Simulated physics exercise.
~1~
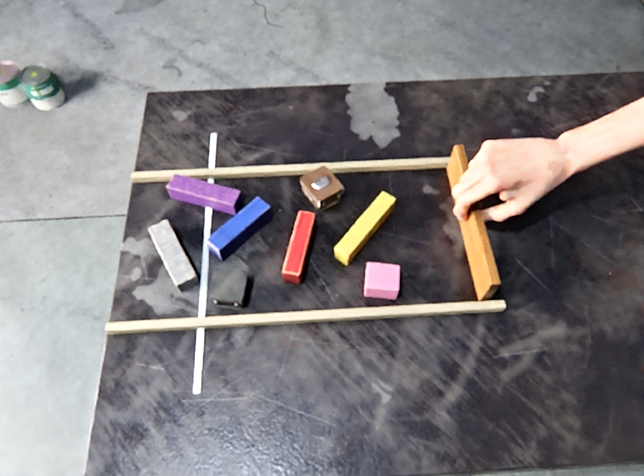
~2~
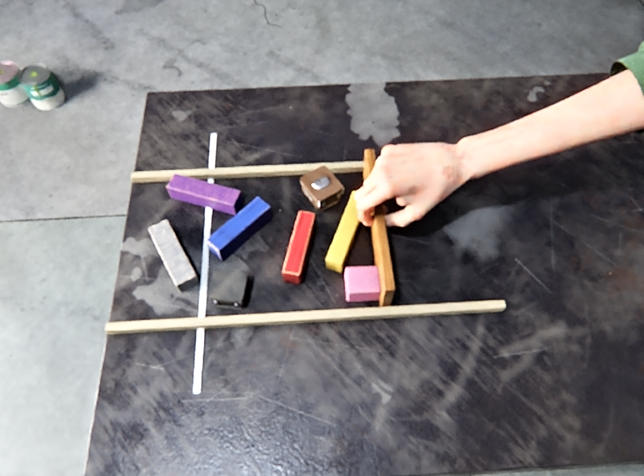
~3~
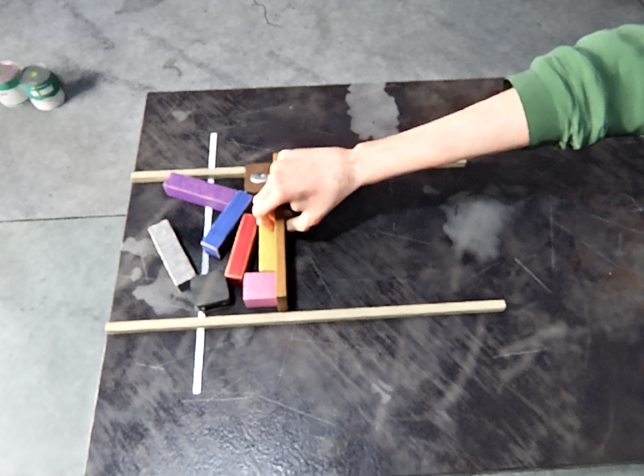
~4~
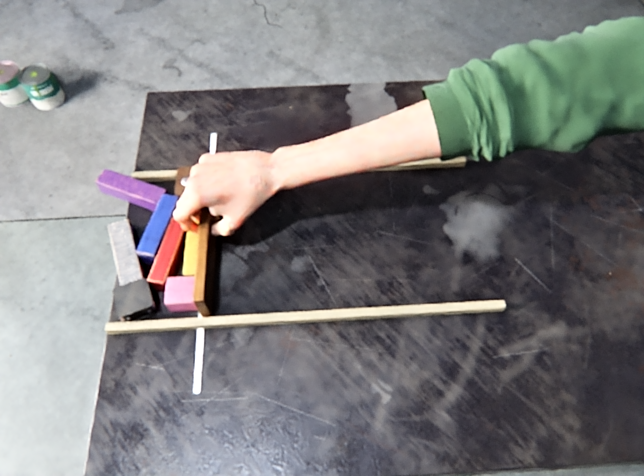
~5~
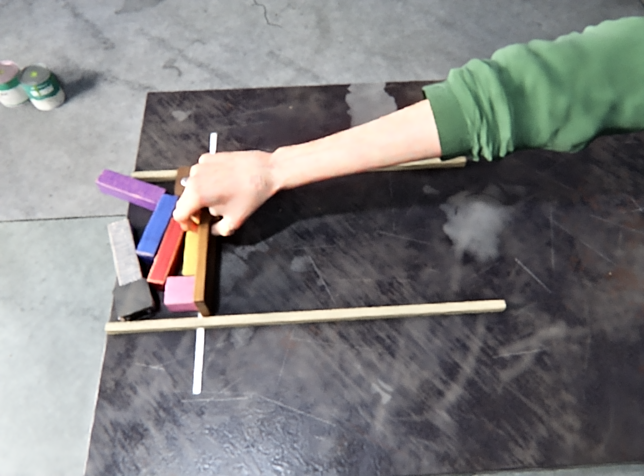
On a dark, scuffed tabletop above a grey floor, seen from above at an angle, coloured blocks lie scattered between two pale wooden rails. Purple, grey, blue and black pieces sit near a white strip of tape on the left, with red, yellow, brown and pink ones farther right. A hand grips an upright orange-brown board at the right and slides it left, reaching the yellow and pink blocks first. The board gathers the brown and red pieces, then drives the whole group toward the left edge. It stops at the tape, with the blocks bunched, some overhanging, and none fallen.
